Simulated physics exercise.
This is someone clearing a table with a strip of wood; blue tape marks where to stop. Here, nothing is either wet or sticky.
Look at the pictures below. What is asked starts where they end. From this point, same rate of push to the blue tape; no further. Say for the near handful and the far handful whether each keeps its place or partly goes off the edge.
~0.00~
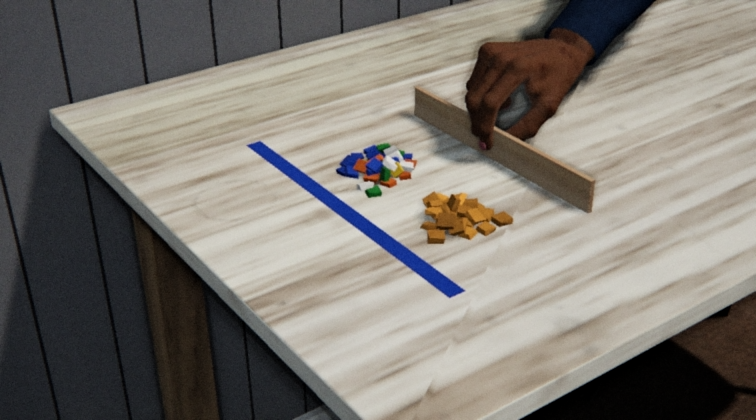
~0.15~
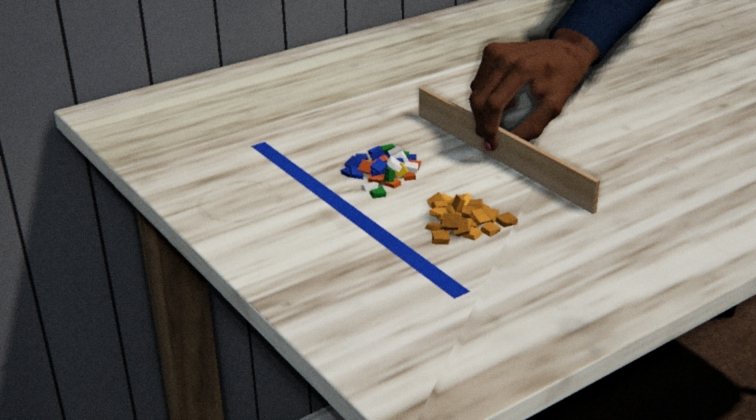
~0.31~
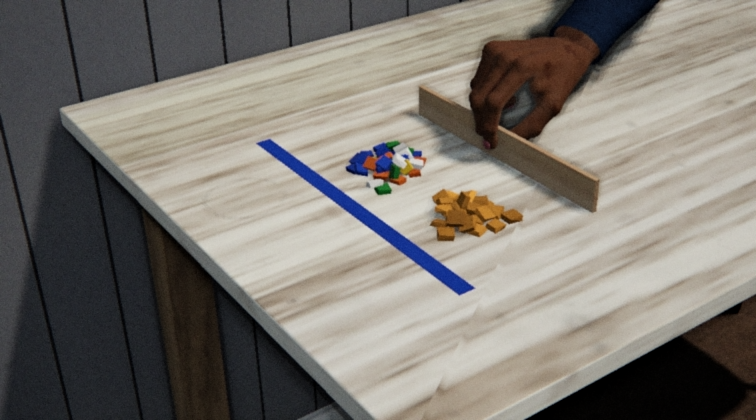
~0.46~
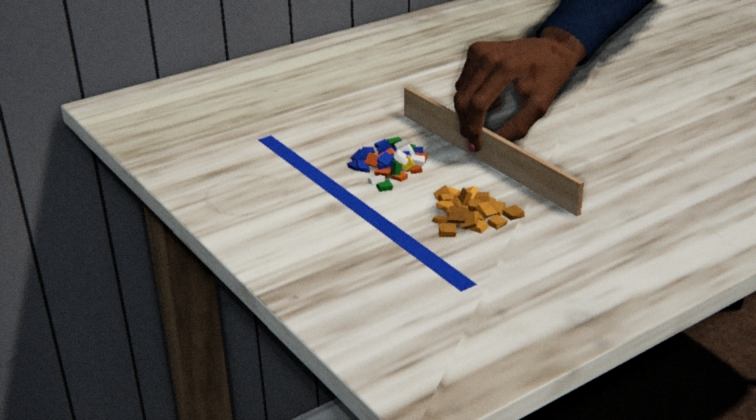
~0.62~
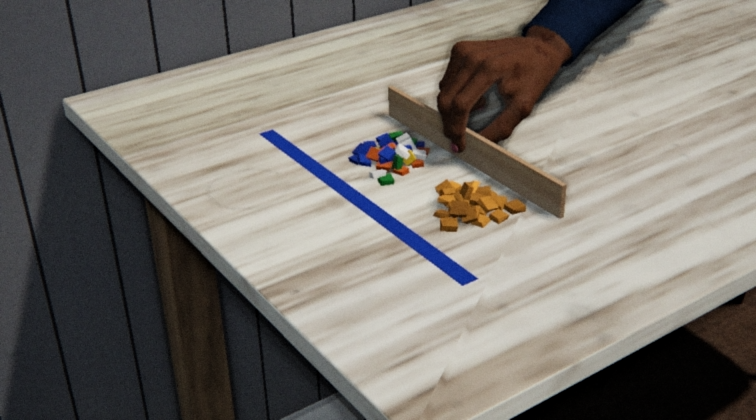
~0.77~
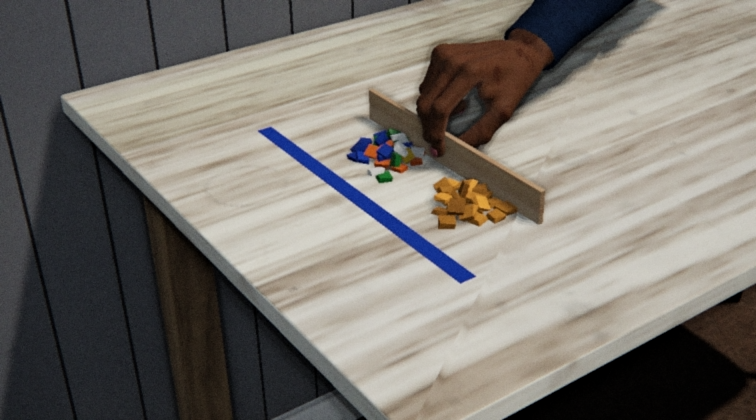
Result: The near handful keeps its place; the far handful keeps its place.
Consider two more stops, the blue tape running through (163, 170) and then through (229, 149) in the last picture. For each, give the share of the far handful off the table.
About 100 per cent, then about 0 per cent.
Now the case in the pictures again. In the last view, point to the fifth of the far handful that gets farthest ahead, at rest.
It comes to rest around (278, 187) in the last picture.
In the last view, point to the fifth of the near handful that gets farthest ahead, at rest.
My best guess is around (353, 252) in the final picture.
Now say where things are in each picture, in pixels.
Strip of wood (577, 187), at rest; blue tape (262, 150), well back from the edge; edge at (206, 265); near handful (456, 212), a few small crackers; far handful (384, 165), some mosaic tiles, in the first picture.
Strip of wood (582, 188), at rest; far handful (388, 165), in the second picture.
Strip of wood (581, 187); near handful (466, 210), in the third picture.
Strip of wood (566, 190); far handful (395, 158), in the fourth picture.
Strip of wood (549, 192); near handful (469, 200), in the fifth picture.
Strip of wood (528, 197); blue tape (273, 135); edge at (218, 251); near handful (473, 199), about a tenth pushed along; far handful (394, 150), just a few pushed along, in the sixth picture.
By 1.16 s, strip of wood still moving, near (397, 153); near handful all on the table, its front near (395, 231); far handful all on the table, its front near (312, 170).
By 1.56 s, strip of wood stopped at the blue tape; near handful all on the table, its front near (344, 251); far handful all on the table, its front near (263, 186).
When it is over (2.0 s), strip of wood stopped at the blue tape; near handful all on the table, its front near (344, 251); far handful all on the table, its front near (263, 186).
